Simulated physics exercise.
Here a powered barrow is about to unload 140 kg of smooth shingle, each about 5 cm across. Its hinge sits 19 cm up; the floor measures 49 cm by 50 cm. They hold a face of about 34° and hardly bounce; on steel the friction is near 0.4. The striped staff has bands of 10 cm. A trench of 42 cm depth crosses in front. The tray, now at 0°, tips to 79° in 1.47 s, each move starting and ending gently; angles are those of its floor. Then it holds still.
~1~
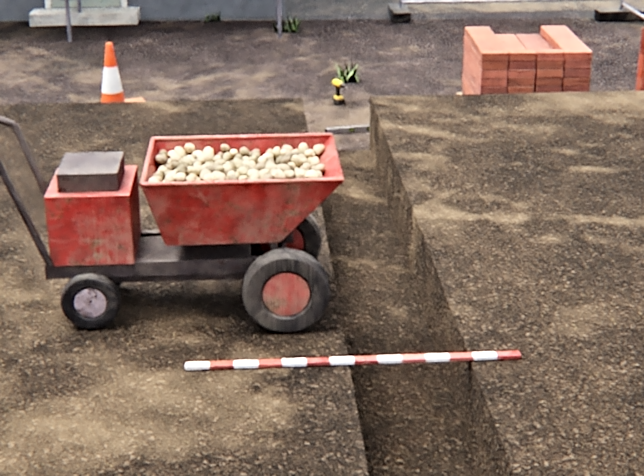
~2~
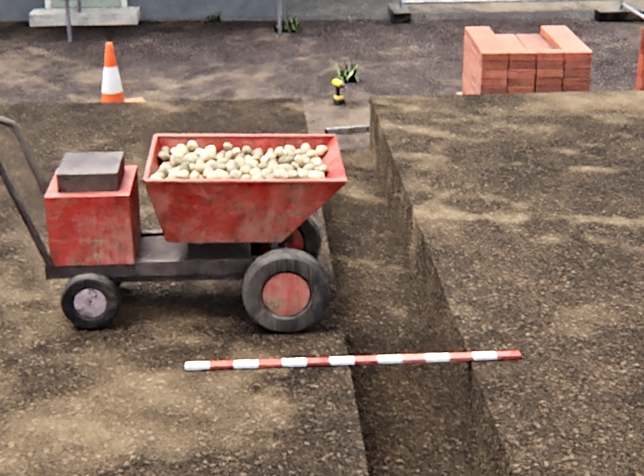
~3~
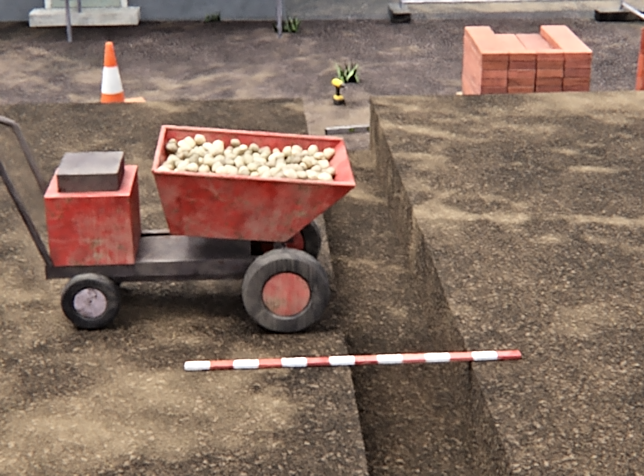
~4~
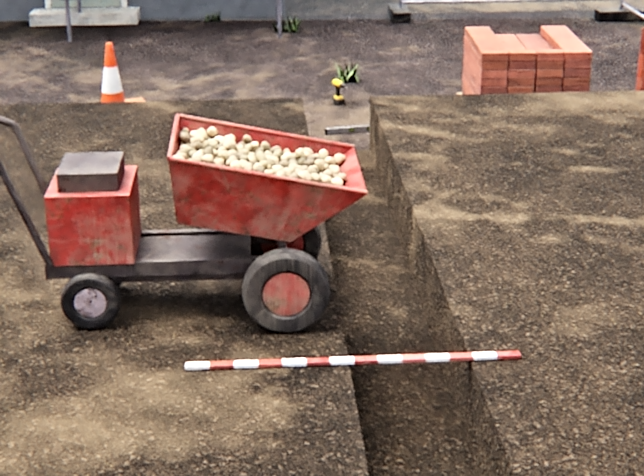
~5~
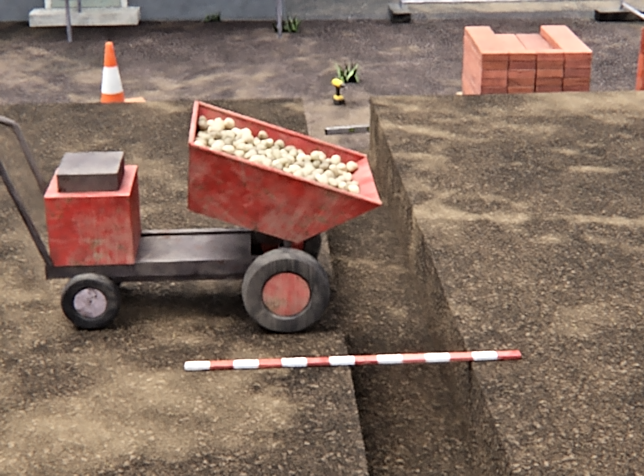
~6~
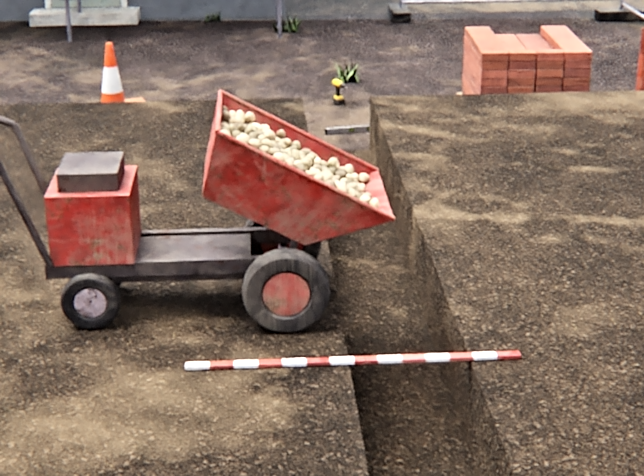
At first, a red powered barrow stands beside a trench, its tray level and heaped with smooth pale stones, behind a red-and-white striped staff. The tray then begins tilting forward to the right, its back end rising gently, then further, until its floor slopes clearly down over the trench, the stones still inside.
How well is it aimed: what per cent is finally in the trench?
Some 68 per cent of it.
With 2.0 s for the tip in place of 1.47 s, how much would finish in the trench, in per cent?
In that case some 70 per cent.
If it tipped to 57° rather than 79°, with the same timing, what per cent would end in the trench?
Then about 60 per cent.
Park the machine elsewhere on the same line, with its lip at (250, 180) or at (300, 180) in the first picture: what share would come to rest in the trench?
Near 90 per cent from the first place, 100 from the second.
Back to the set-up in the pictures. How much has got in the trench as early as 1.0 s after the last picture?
Some 50 per cent.
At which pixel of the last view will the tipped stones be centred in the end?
Around (426, 362).
Then, 0.5 s after the last picture the floor is at 67°, 96 % in the tray, 4 % in the trench; the foremost stones are at (441, 291).
Then, 1.0 s after the last picture the floor is at 79°, 21 % in the tray, 49 % in the trench, 29 % past the trench; the foremost stones are at (590, 289).
Then, 1.3 s after the last picture the floor is at 79°, 1 % in the tray, 67 % in the trench, 32 % past the trench; the foremost stones are past the picture's edge.
Then, 3.3 s after the last picture the floor is at 79°, 0 % in the tray, 68 % in the trench, 32 % past the trench; the foremost stones are past the picture's edge.
